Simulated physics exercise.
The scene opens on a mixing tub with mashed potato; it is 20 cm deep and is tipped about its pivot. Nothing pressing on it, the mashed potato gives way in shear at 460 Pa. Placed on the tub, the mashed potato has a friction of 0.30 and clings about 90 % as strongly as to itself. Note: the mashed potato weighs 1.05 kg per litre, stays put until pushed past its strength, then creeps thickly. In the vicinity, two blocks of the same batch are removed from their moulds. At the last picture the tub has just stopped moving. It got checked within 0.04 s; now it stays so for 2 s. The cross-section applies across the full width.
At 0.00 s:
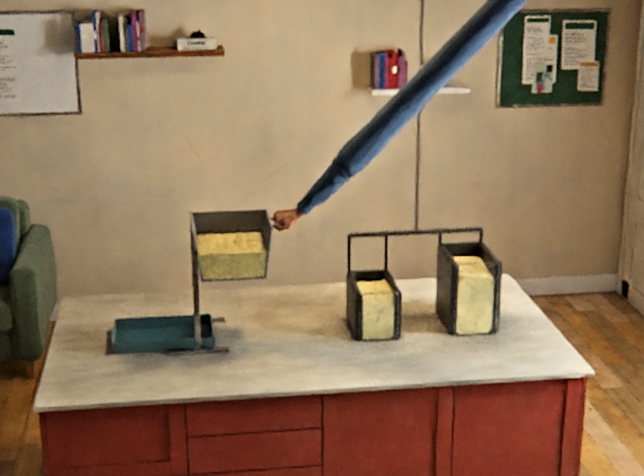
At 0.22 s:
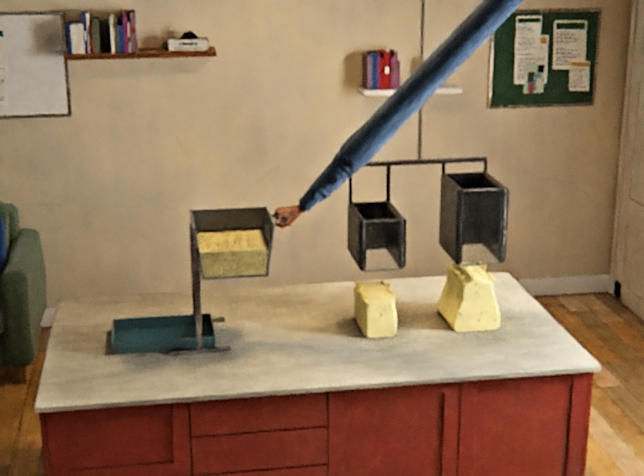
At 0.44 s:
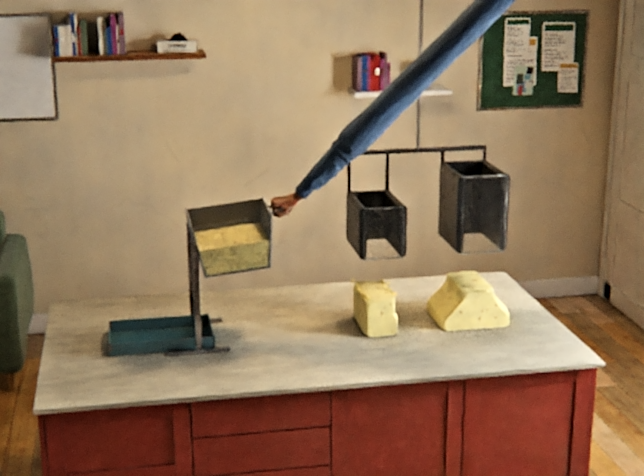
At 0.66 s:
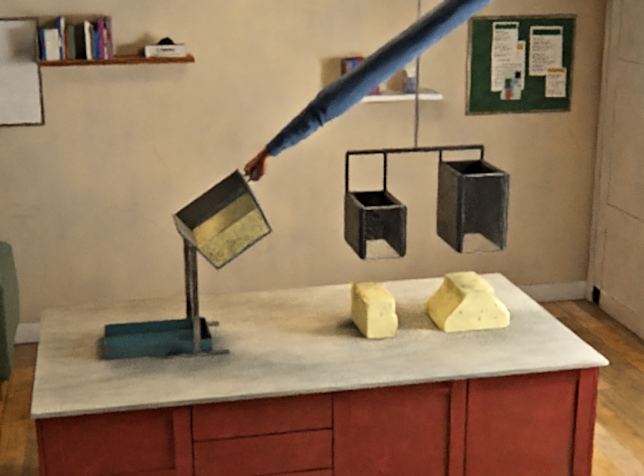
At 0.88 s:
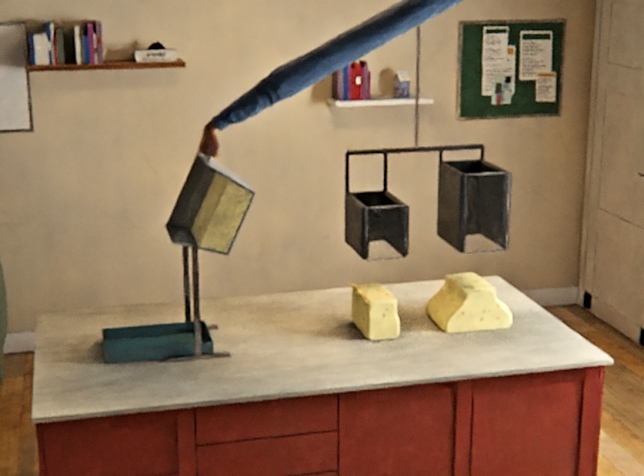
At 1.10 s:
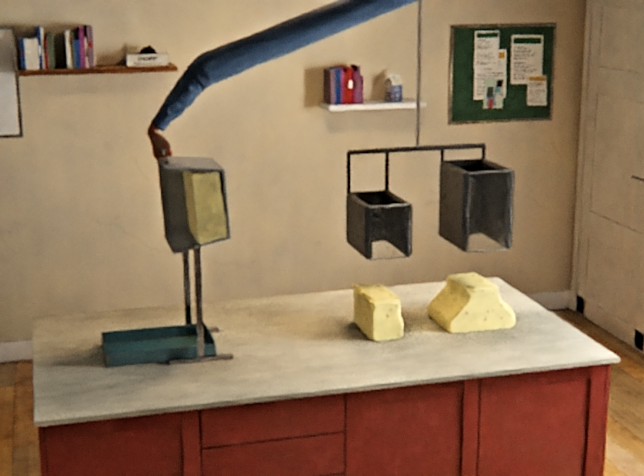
In a room with a red-fronted counter, two moulds on a frame lift off two pale yellow blocks, and the right block slumps lower and wider while the left barely changes. Then a blue-sleeved arm tips a tub of yellow mash up and leftward onto its side, the mash still inside.
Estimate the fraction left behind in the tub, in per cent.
I would say 50 %.
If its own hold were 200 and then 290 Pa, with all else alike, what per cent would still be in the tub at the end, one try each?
Expect about 35 in a hundred, then about 45 in a hundred.
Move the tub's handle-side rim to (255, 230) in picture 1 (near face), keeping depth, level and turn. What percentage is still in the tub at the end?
The tub would keep roughly 100 percent.
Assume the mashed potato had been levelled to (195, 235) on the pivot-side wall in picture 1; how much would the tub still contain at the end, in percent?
30 %.
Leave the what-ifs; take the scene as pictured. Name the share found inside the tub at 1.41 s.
Close to 65 in a hundred.
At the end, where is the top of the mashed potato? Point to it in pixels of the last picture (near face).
On the near face, the top ends up close to (205, 223).
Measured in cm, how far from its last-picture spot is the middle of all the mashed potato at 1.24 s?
Some 6 cm.
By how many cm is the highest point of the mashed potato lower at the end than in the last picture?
About 18 cm.
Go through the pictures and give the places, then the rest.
Handle-side rim at (271, 228), tilt 0 degrees; top of the mashed potato at (209, 254); blocks stand 17 cm, 26 cm (left to right), in the first frame.
Handle-side rim at (273, 225), tilt 0 degrees; top of the mashed potato at (211, 252); blocks stand 16 cm, 22 cm (left to right), in the second frame.
Handle-side rim at (270, 215), tilt 6 degrees; top of the mashed potato at (266, 240); blocks stand 16 cm, 17 cm (left to right), in the third frame.
Handle-side rim at (246, 184), tilt 34 degrees; top of the mashed potato at (255, 208); blocks stand 16 cm, 17 cm (left to right), in the fourth frame.
Handle-side rim at (206, 166), tilt 65 degrees; top of the mashed potato at (229, 182); blocks stand 16 cm, 17 cm (left to right), in the fifth frame.
Handle-side rim at (165, 170), tilt 93 degrees; top of the mashed potato at (197, 173); blocks stand 16 cm, 17 cm (left to right), in the sixth frame.
After 1.24 s, the tub is at 93 degrees and holds 100 %.
After 1.41 s, the tub is at 93 degrees and holds 65 %.
After 1.58 s, the tub is at 93 degrees and holds 50 %.
After 1.75 s, the tub is at 93 degrees and holds 50 %.
After 3.10 s, at the end, the tub is at 93 degrees and holds 50 %.
